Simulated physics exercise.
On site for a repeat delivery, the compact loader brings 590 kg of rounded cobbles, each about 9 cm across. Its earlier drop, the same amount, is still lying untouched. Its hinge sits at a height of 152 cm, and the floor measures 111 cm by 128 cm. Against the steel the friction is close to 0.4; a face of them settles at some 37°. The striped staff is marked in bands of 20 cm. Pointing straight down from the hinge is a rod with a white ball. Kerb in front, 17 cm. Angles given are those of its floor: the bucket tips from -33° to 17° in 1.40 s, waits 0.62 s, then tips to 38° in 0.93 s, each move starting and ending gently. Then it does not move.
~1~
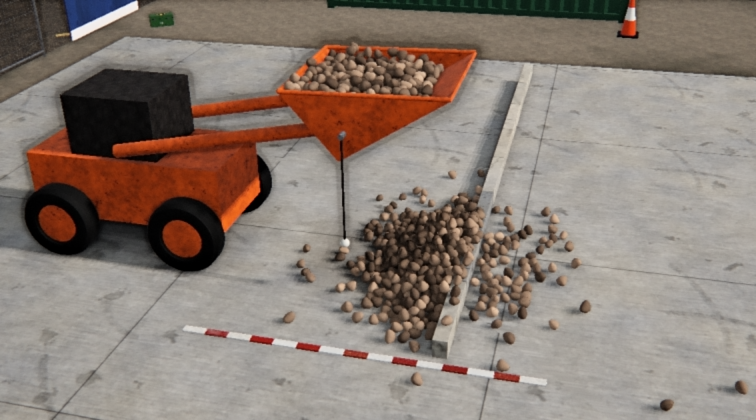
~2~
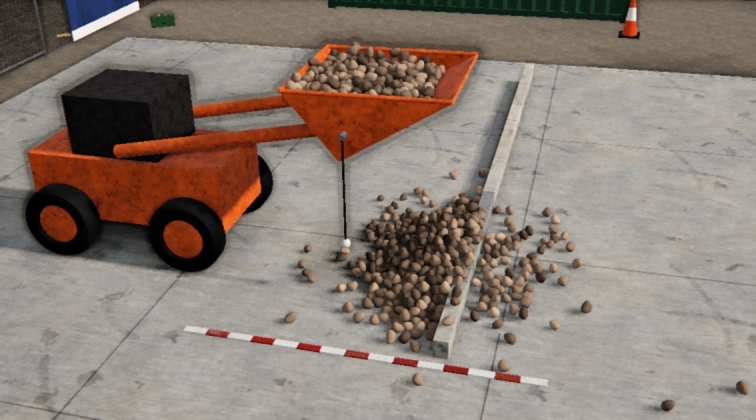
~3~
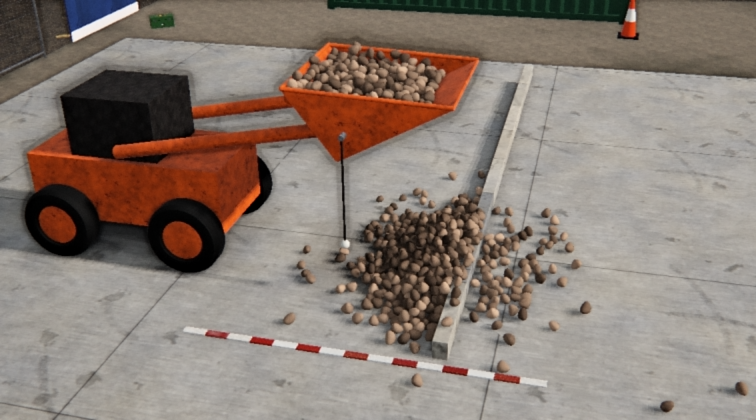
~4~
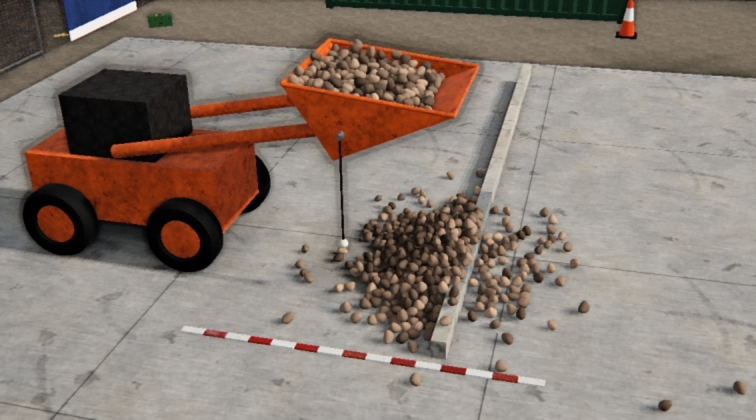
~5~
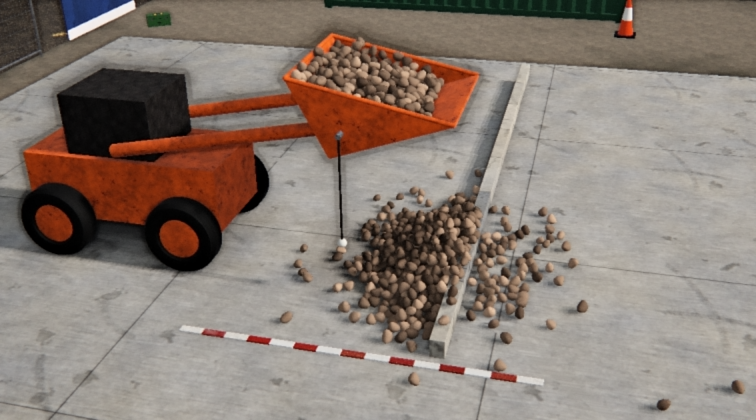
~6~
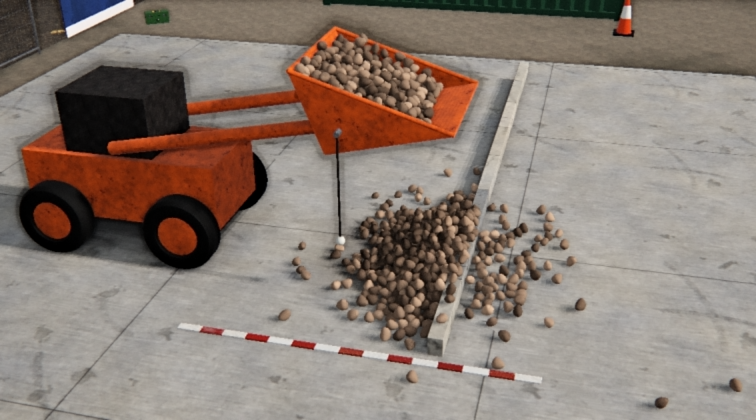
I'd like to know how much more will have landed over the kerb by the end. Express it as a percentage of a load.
Roughly 88 in every hundred.
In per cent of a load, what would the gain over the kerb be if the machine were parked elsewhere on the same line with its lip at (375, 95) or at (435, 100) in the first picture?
Roughly 15 and 75 percent, in that order.
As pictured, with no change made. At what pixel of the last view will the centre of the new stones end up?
(502, 260).
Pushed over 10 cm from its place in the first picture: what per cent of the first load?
Close to 10 in a hundred of them.
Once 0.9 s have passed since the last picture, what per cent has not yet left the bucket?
I'd say about 100 per cent.
Then, 0.5 s after the last picture the floor is at 9°; in per cent of one load, 100 in the bucket, 87 on this side of the kerb, 13 over the kerb; the foremost stones are at (592, 298).
Then, 0.9 s after the last picture the floor is at 17°; in per cent of one load, 98 in the bucket, 89 on this side of the kerb, 13 over the kerb; the foremost stones are at (592, 298).
Then, 2.8 s after the last picture the floor is at 38°; in per cent of one load, 0 in the bucket, 103 on this side of the kerb, 97 over the kerb; the foremost stones are at (629, 309).
Then, 5.6 s after the last picture the floor is at 38°; in per cent of one load, 0 in the bucket, 98 on this side of the kerb, 102 over the kerb; the foremost stones are at (630, 296). Net gain over the kerb, 88.
